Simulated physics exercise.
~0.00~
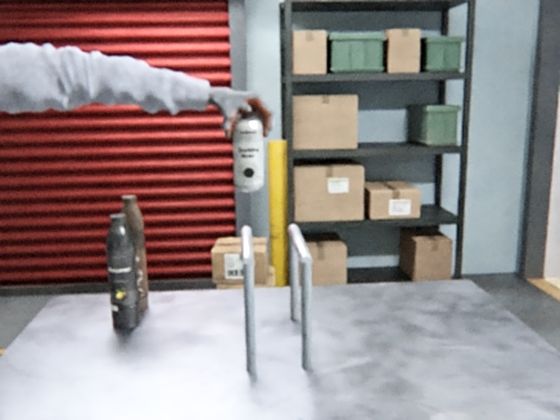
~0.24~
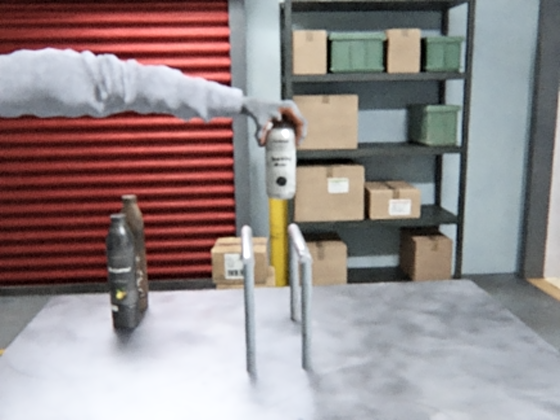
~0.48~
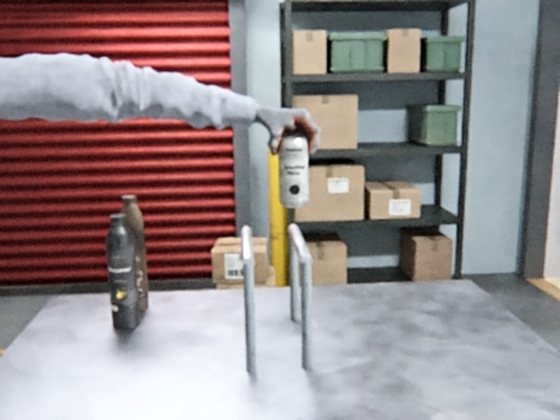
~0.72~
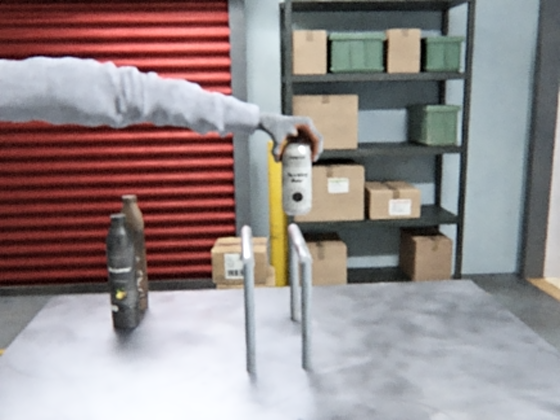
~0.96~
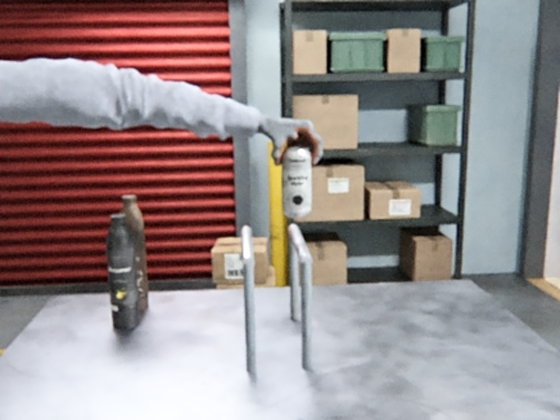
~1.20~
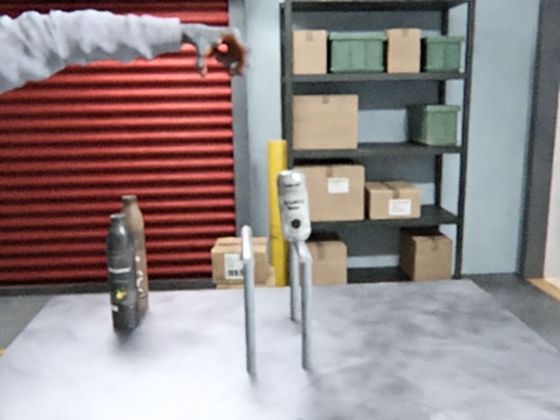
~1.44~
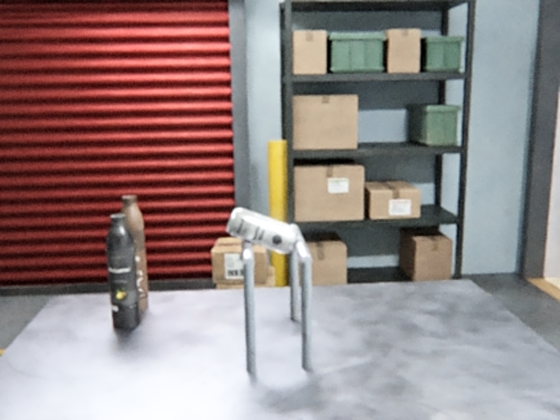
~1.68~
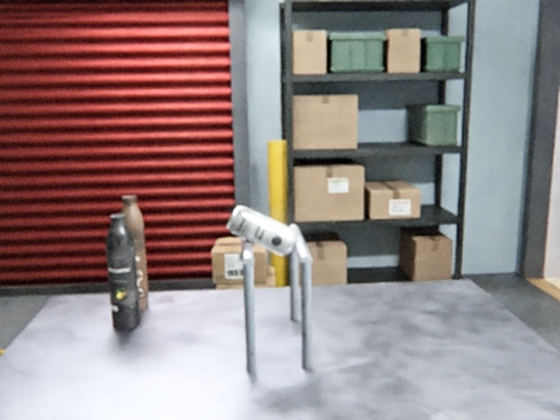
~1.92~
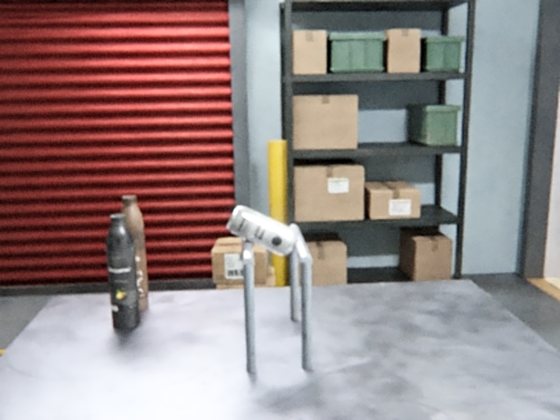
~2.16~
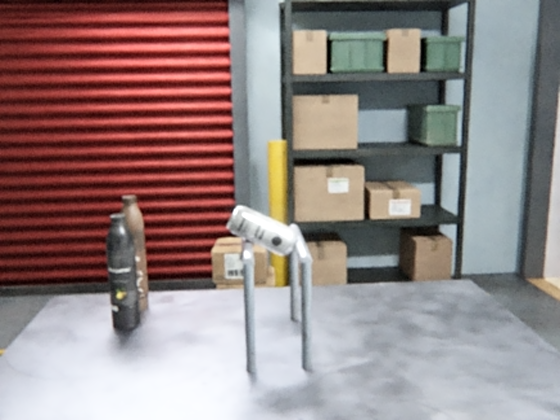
An arm in a light sleeve carried a white can to the right over two metal ledges and let go, and the can tipped left onto its side and stayed resting on top, while two bottles stood untouched on the left.
